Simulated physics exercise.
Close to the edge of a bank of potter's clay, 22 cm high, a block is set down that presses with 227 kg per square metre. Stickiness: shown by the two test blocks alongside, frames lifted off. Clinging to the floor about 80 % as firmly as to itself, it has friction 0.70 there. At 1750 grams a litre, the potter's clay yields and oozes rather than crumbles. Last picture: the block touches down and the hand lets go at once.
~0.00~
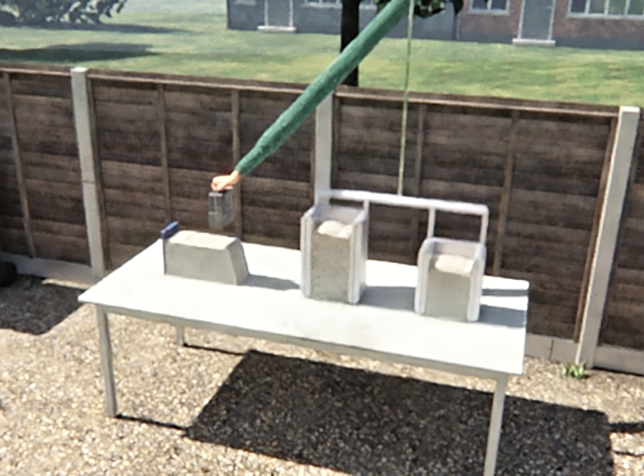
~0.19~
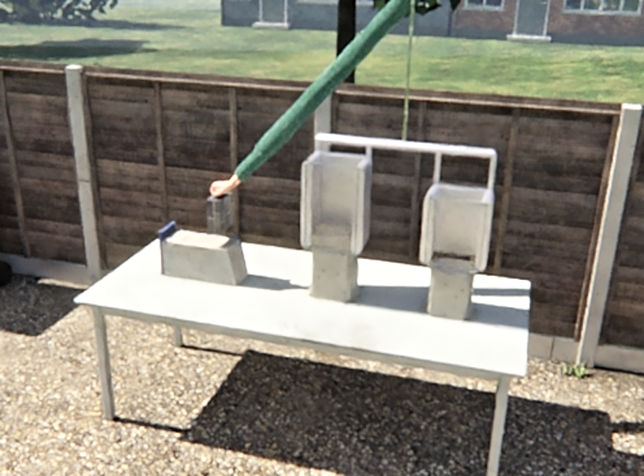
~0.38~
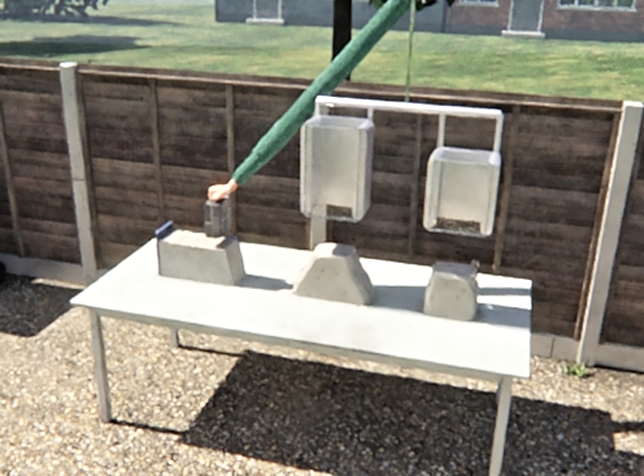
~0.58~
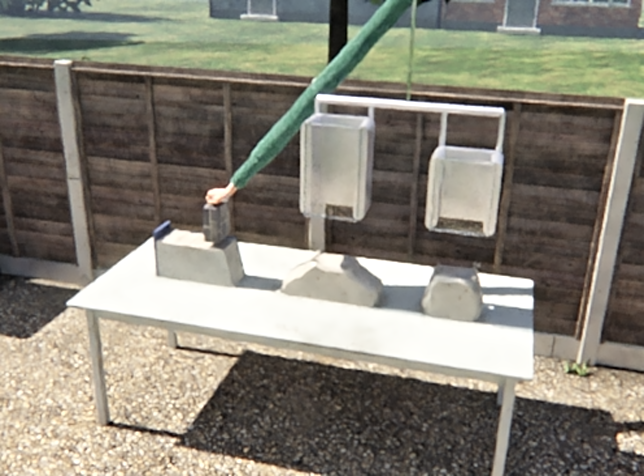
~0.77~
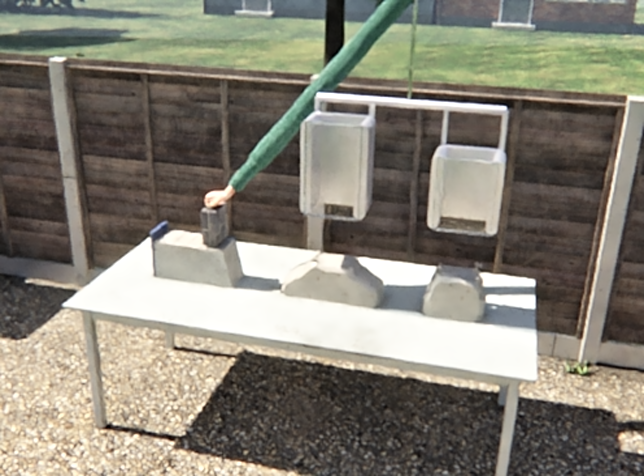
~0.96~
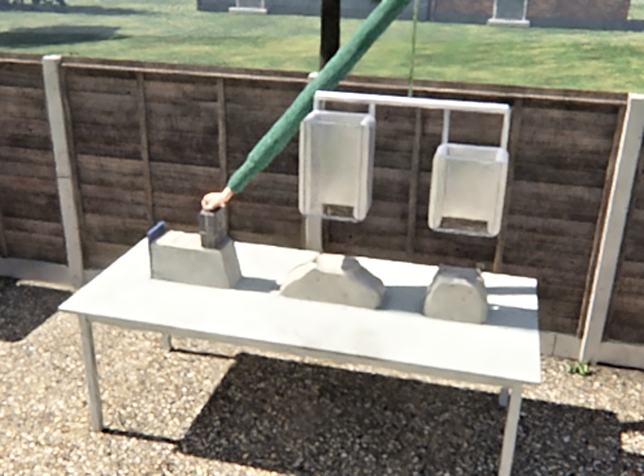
In a sunny gravel yard before a brown fence, with grass and a brick building beyond, a pale table is seen from slightly above. A green-sleeved arm holds a small grey block over a grey clay bank at left, beside two clay blocks in pale casings. As the view drifts slightly, the joined casings rise, both blocks slump, the left spreading wider, and the hand lowers its block onto the bank.
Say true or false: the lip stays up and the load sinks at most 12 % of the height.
False.
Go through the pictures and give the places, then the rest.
In the first frame, crest of the potter's clay at (197, 245); block heights 39 cm, 28 cm (left to right).
In the second frame, crest of the potter's clay at (195, 245); block heights 37 cm, 28 cm (left to right).
In the third frame, crest of the potter's clay at (192, 245); block heights 27 cm, 25 cm (left to right).
In the fourth frame, crest of the potter's clay at (190, 246); block heights 22 cm, 24 cm (left to right).
In the fifth frame, crest of the potter's clay at (189, 246); block heights 22 cm, 24 cm (left to right).
In the sixth frame, crest of the potter's clay at (186, 247); block heights 22 cm, 23 cm (left to right).
After 1.11 s, the block is down by 6 % of the bank's height and leans 2 degrees.
After 1.28 s, the block is down by 22 % of the bank's height and leans 10 degrees.
After 1.46 s, the block is down by 42 % of the bank's height and leans 25 degrees.
After 1.63 s, the block is down by 50 % of the bank's height and leans 31 degrees.
After 1.83 s, the block is down by 50 % of the bank's height and leans 31 degrees.
